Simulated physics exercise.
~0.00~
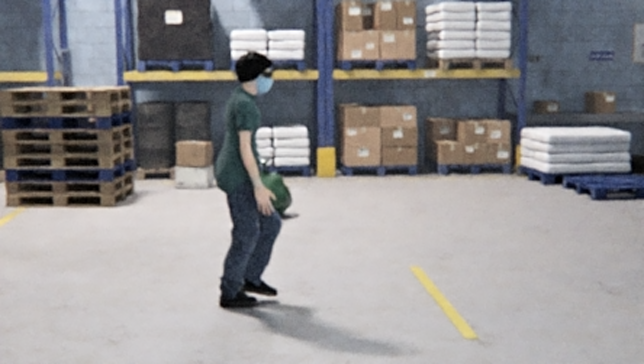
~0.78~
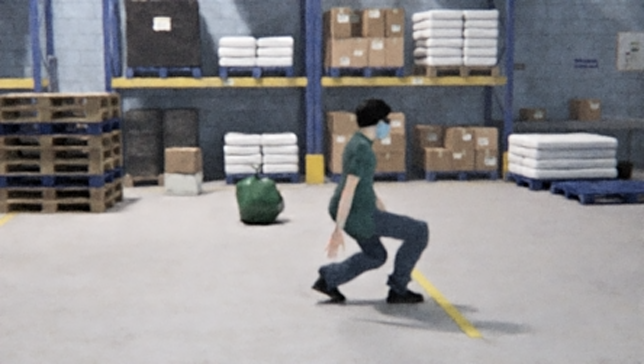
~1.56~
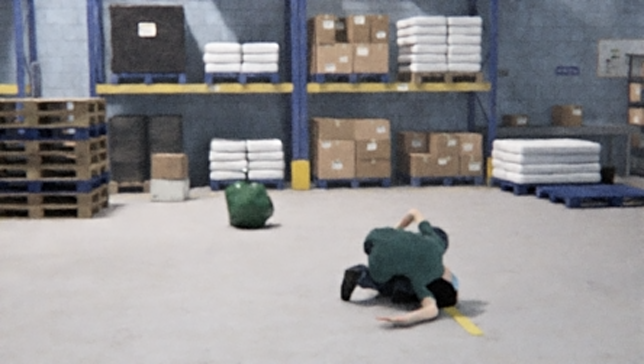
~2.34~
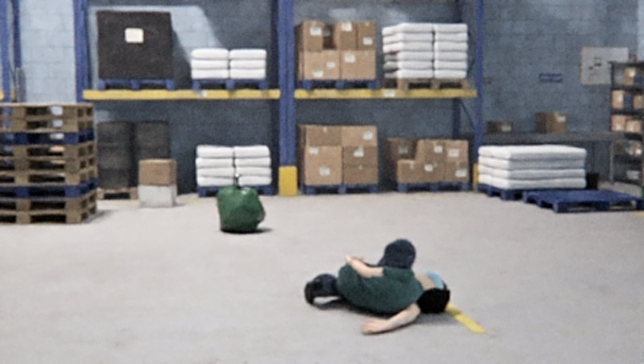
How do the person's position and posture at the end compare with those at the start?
At the start the person is upright, left of the middle and well short of the yellow strip. By the end they are lying curled on the floor, farther right and lower in view, with the head just short of the strip.
A person in a green shirt, dark trousers and a pale blue mask strides to the right with empty hands across a grey warehouse floor, seen from the side as the view drifts slightly. Wooden pallets are stacked at the left, a green bundle sits on the floor, and blue and yellow racks behind hold brown boxes and white sacks. Nearing a yellow strip, the person's knees buckle. The body folds forward and down to the floor, then settles lying curled up, the head stopping just short of the strip.
